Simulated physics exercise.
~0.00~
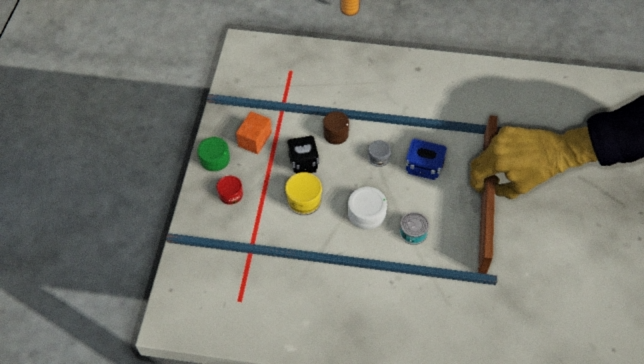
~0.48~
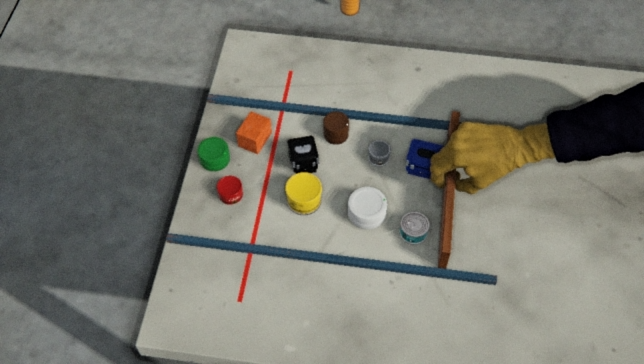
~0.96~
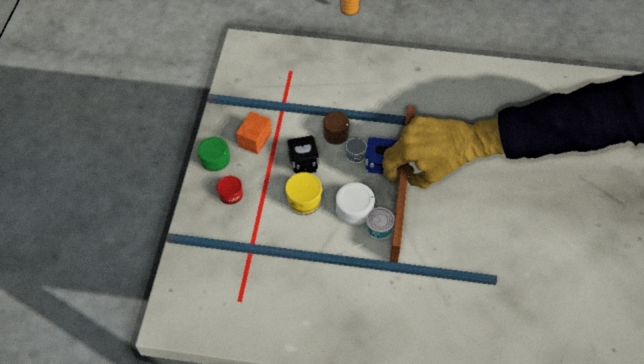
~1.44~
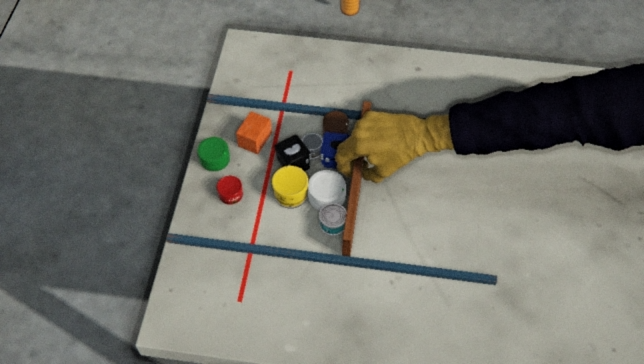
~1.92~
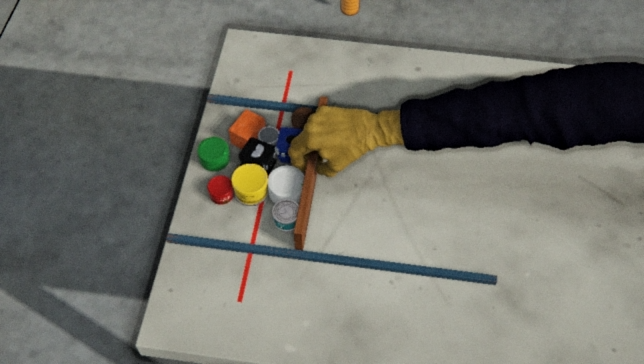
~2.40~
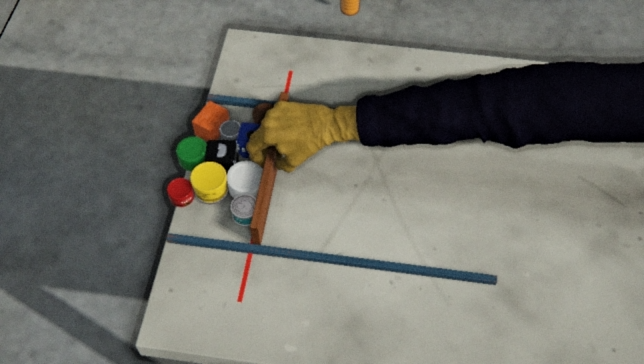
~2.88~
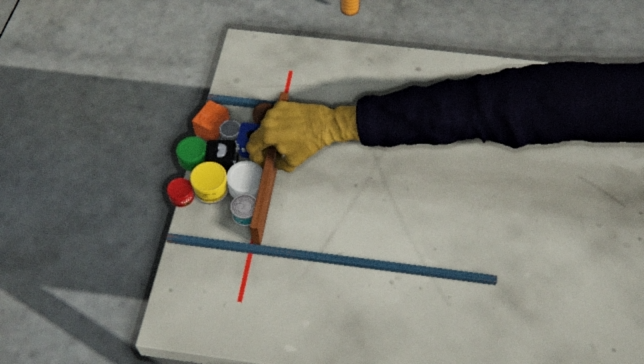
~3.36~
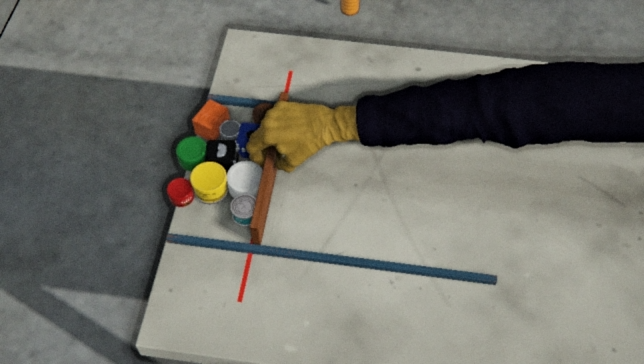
Gloved hand sweeping a wooden board left, bunching small colourful items near the table's edge and stopping with all still on.
